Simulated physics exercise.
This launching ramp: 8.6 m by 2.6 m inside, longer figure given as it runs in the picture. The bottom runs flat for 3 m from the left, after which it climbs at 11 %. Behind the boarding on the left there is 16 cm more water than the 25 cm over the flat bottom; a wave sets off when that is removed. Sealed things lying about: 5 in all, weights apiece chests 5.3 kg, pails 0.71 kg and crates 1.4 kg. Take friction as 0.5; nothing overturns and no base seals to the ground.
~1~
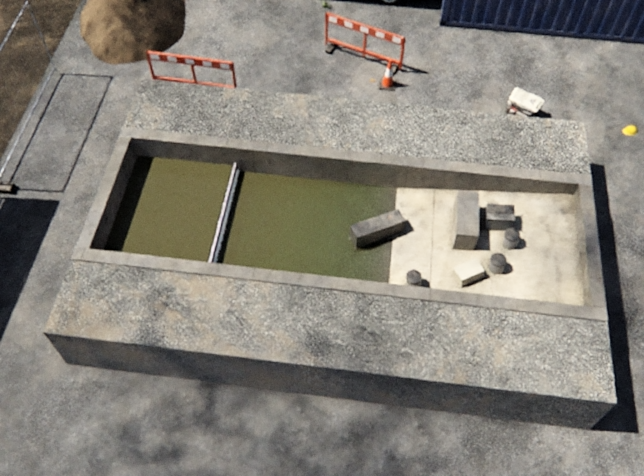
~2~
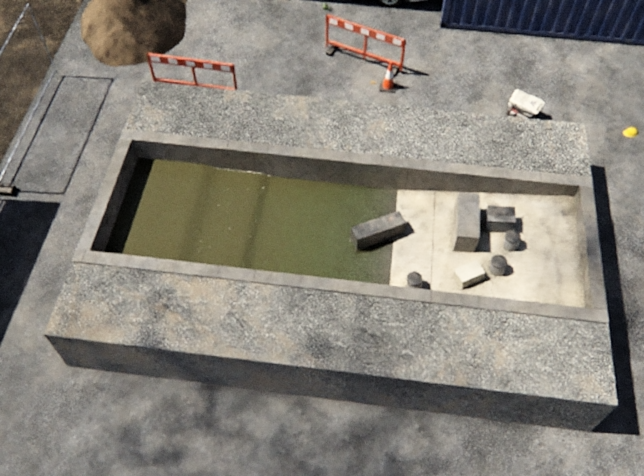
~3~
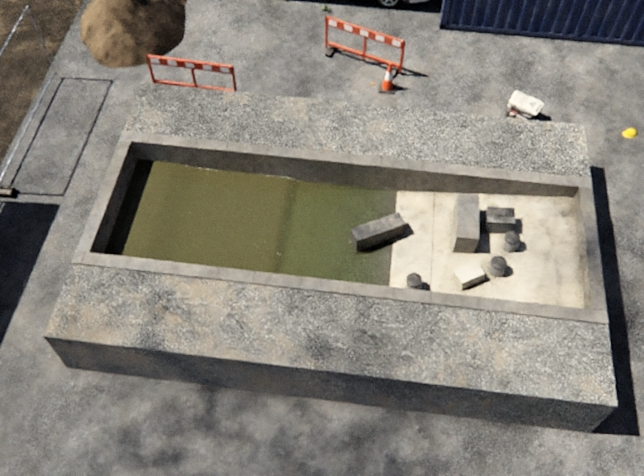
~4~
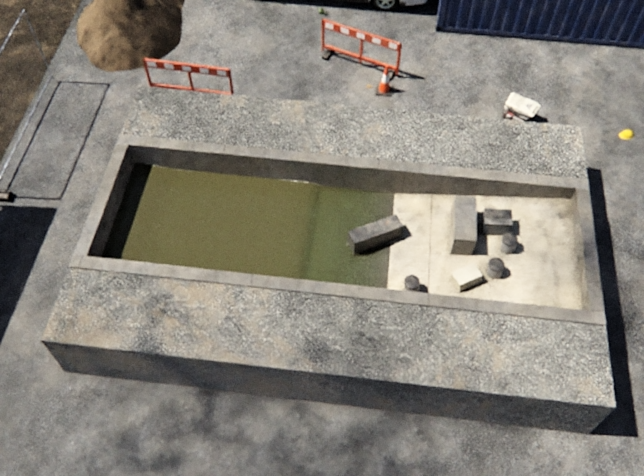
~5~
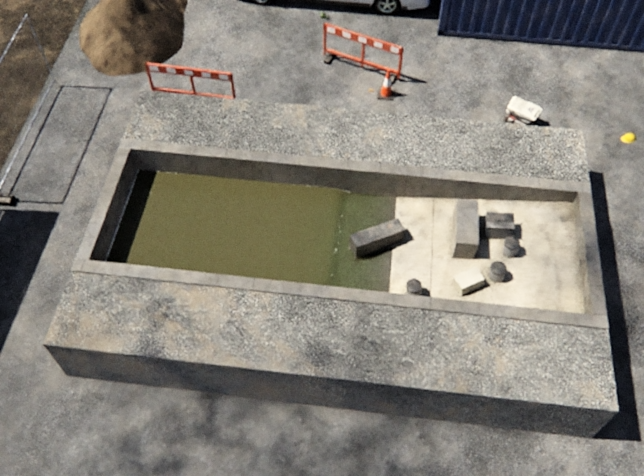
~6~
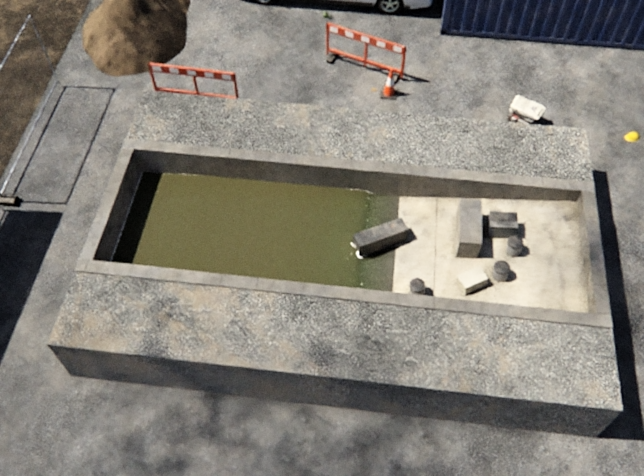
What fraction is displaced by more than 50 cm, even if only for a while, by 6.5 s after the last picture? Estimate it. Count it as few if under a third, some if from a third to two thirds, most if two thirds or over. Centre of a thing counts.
Some.
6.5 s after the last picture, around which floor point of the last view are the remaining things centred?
(432, 269).
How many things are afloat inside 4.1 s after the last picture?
My tally comes to 2.
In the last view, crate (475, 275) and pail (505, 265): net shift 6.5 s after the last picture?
Respectively 250 and 0 centimetres.
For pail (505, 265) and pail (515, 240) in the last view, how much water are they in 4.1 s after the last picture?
I'd estimate 0 cm for the first and 0 cm for the second.
Then, 0.6 s after the last picture 0 of 5 are over 50 cm from their spots; 0 afloat.
Then, 2.1 s after the last picture 1 of 5 are over 50 cm from their spots; 1 afloat.
Then, 4.1 s after the last picture 0 of 5 are over 50 cm from their spots; 2 afloat.
Then, 6.5 s after the last picture 2 of 5 are over 50 cm from their spots, and 2 have been at some point; 2 afloat.
